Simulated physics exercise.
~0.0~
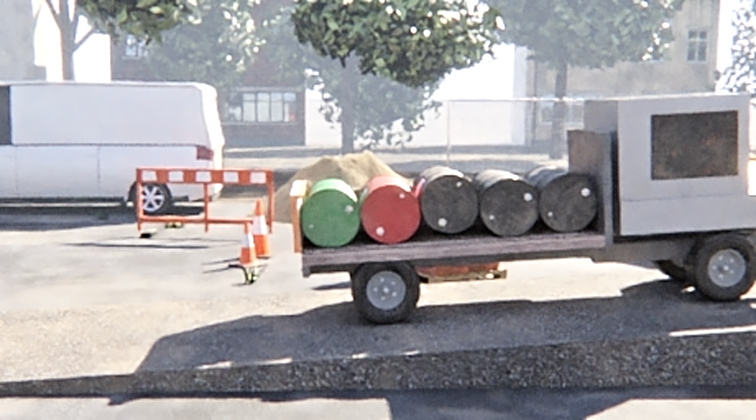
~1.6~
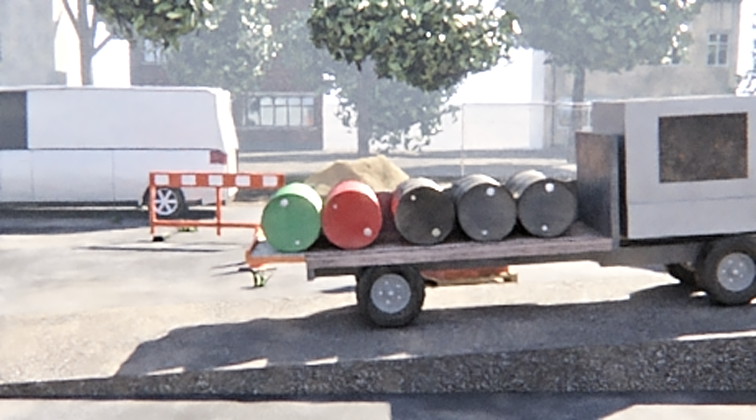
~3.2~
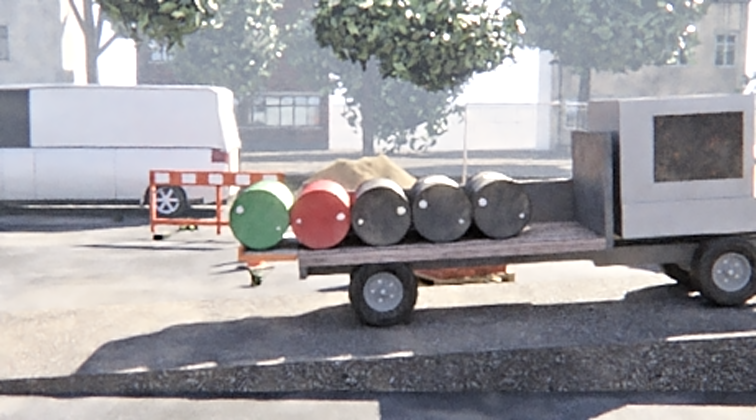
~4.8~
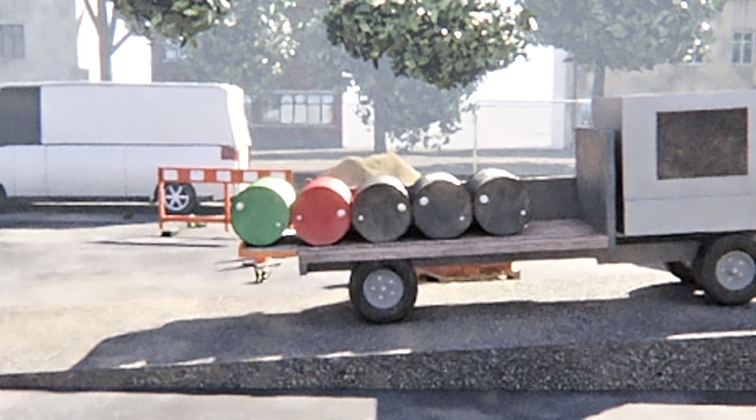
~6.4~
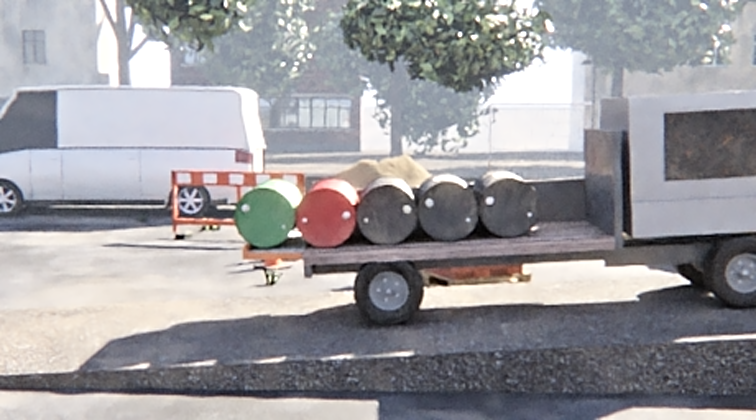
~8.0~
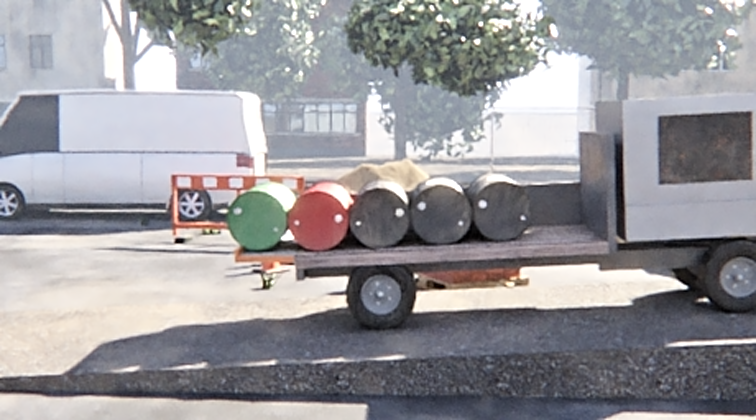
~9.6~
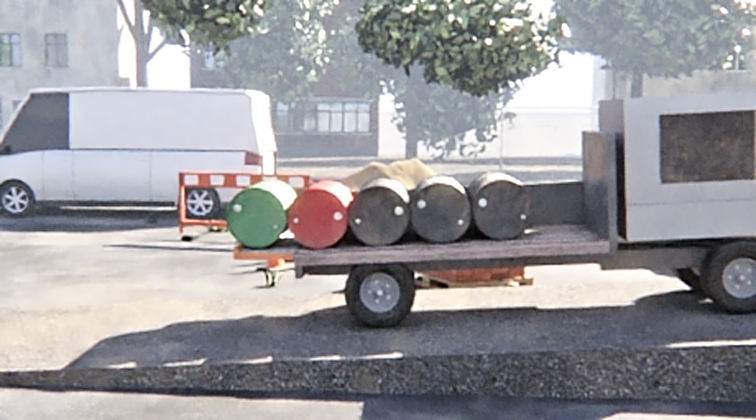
The clip opens on a flatbed truck parked on a road with its tail to the left, carrying a row of five drums, one green, one red and three dark, behind a raised tailgate. A white van, an orange-and-white barrier and a sandy mound stand behind it. The tailgate drops open and stays level, and the whole row rolls left. The green drum leads over the hinge onto the lowered gate, with the red one close behind. Then the drums stop, and the view drifts slightly sideways. At the end, green rests on the tailgate, red remains inside the bed with the dark drums, and none has fallen.
